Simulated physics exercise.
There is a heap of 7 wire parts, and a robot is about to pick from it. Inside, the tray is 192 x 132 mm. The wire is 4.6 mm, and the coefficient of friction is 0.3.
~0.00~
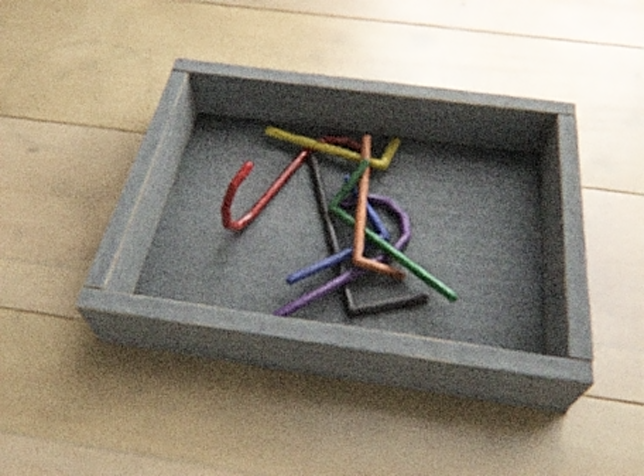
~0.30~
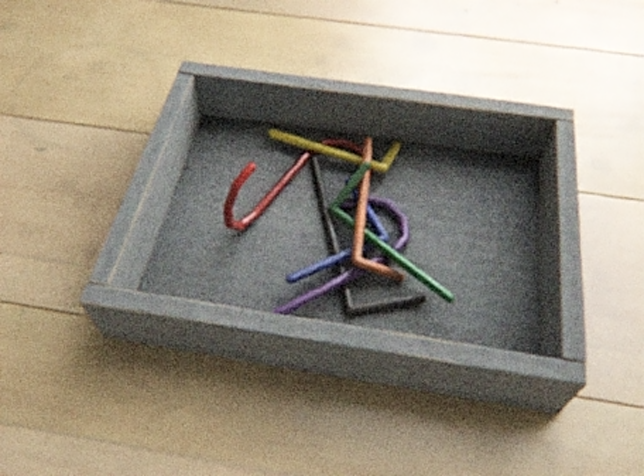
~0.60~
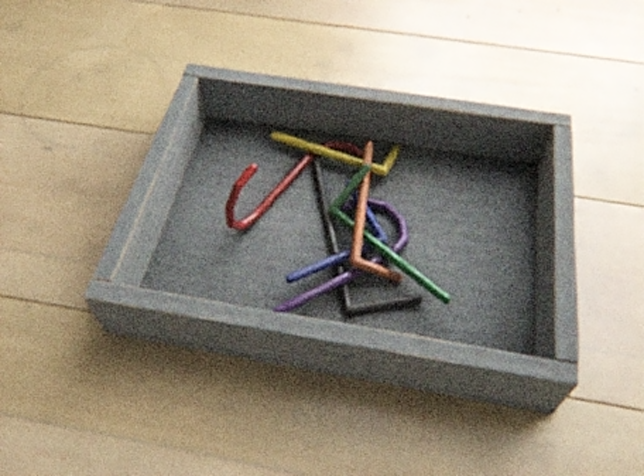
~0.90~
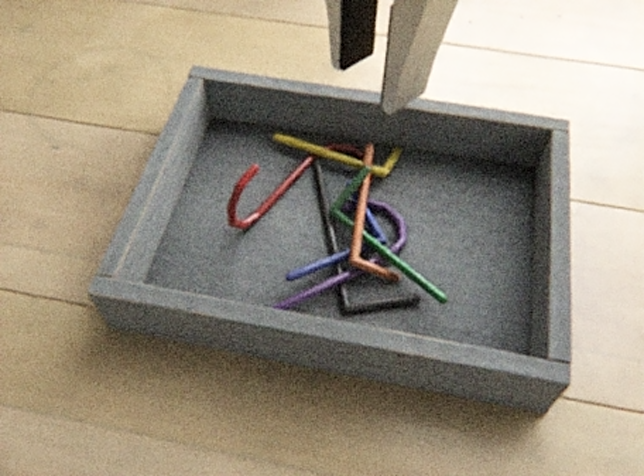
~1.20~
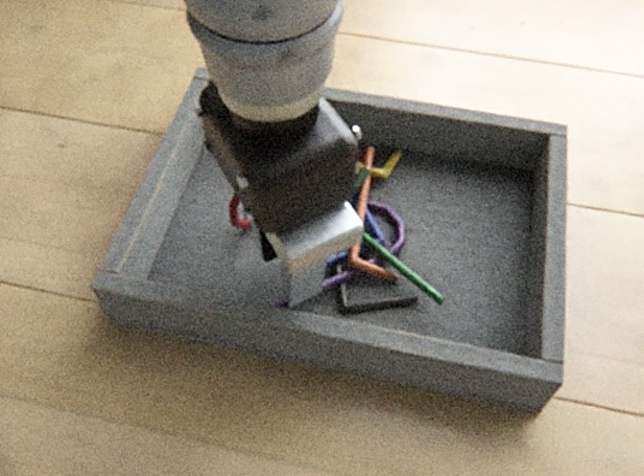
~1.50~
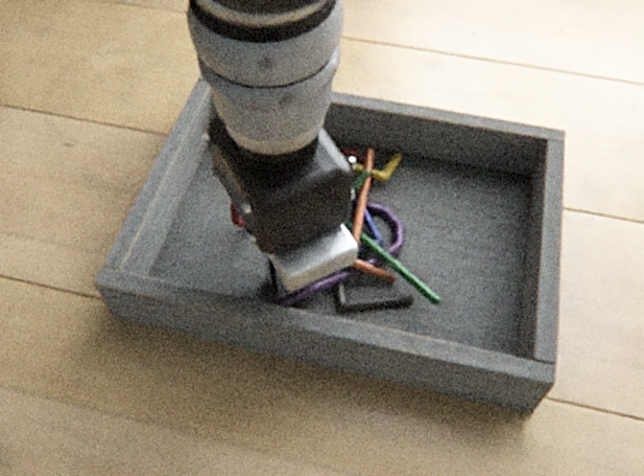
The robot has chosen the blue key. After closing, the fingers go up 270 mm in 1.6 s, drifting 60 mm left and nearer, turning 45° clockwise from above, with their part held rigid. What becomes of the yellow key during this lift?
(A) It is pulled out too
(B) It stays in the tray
B.
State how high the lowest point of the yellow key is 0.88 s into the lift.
Roughly 0 mm.
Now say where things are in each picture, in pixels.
Fingers out of view, 229 mm above the grip; yellow key from (396, 141) to (269, 131), passing over red hook; blue key from (348, 180) to (290, 280), passing over purple hook, under green key, in the first frame.
Fingers out of view, 229 mm above the grip; red hook from (361, 186) to (251, 167), passing under green key, under yellow key, under orange key; orange key from (400, 277) to (368, 142), passing over purple hook, over red hook, in the second frame.
Fingers out of view, 213 mm above the grip; green key from (367, 168) to (446, 299), passing over black key, over purple hook, over blue key; purple hook from (343, 207) to (277, 313), passing under blue key, under green key, under orange key, in the third frame.
Fingers (379, 55) 114 mm above the grip; black key from (416, 298) to (317, 164), passing under green key; blue key from (350, 185) to (290, 277), passing over purple hook, under green key, in the fourth frame.
Fingers (288, 260) 14 mm above the grip, in the fifth frame.
Fingers (289, 276) closed on the blue key, in the sixth frame.
After 1.98 s, lowest point more than 20 mm over the tray floor, blue key 58 mm.
After 2.38 s, lowest point more than 20 mm over the tray floor, blue key 158 mm.
After 3.10 s, lowest point more than 20 mm over the tray floor, blue key 272 mm.
End, hanging blue key 272 mm; the other 6 are down.
